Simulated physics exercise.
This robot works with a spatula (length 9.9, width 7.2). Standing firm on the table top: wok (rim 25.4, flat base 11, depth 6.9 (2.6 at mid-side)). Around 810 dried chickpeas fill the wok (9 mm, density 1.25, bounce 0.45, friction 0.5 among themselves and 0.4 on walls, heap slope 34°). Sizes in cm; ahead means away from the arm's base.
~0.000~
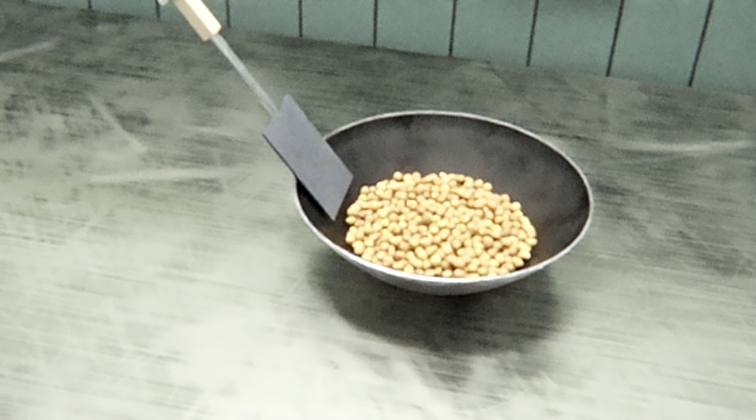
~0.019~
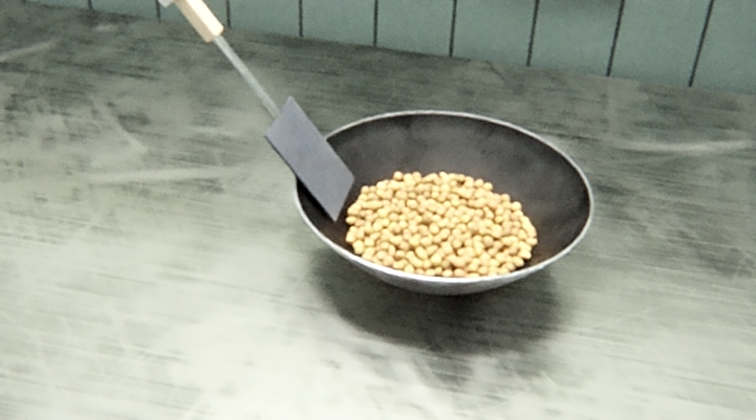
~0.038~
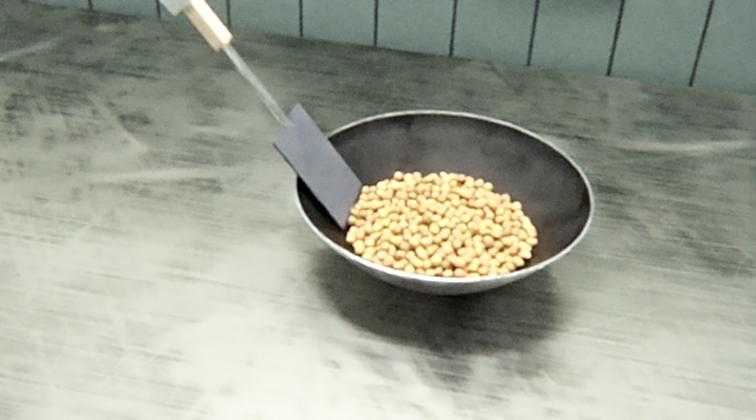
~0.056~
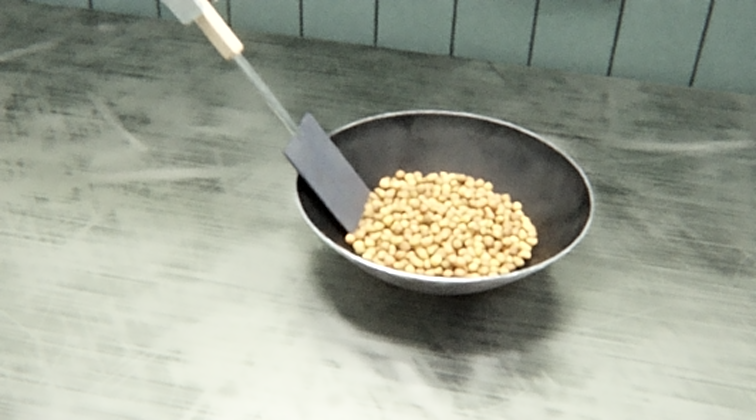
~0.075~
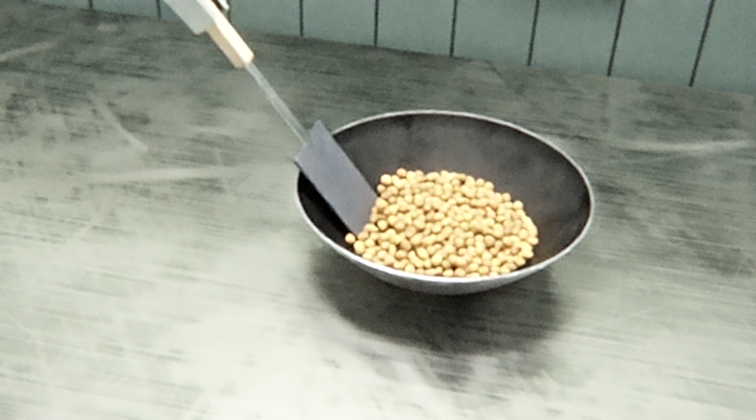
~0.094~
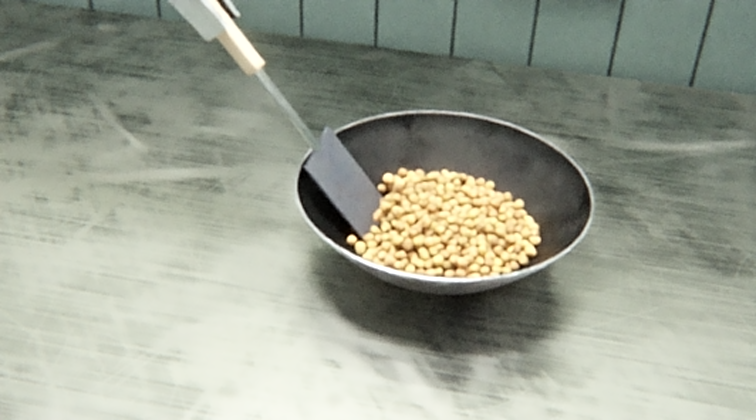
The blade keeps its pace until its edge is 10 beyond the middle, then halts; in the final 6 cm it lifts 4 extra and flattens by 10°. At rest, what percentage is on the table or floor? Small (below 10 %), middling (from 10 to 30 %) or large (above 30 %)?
Share on the table or floor: Middling (from 10 to 30 %).
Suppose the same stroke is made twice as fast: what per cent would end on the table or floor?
Then about 40 per cent.
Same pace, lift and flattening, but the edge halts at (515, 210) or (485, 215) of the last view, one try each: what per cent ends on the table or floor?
About 0 and 0 per cent.
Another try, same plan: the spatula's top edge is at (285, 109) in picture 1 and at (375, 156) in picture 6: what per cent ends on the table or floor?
About 40 per cent.
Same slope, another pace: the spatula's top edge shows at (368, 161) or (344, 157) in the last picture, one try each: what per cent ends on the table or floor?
Some 40 and 35 per cent.
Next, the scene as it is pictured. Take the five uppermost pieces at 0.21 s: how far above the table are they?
Some 5 cm.
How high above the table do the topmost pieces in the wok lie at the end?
Some 6.5 cm.
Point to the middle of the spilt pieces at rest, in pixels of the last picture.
At about (720, 294).
After 0.21 s, sloping 52°, highest piece 5 above the table; 814 in the wok.
After 0.33 s, sloping 48°, highest piece 8 above the table; 814 in the wok.
After 0.59 s, sloping 42°, highest piece 8 above the table; 629 in the wok, 150 on the table or floor, 35 on the blade or in flight.
After 1.64 s, sloping 42°, highest piece 6 above the table; 628 in the wok, 186 on the table or floor.
In the end, 628 in the wok, 186 on the table or floor. That is 23 % on the table or floor.
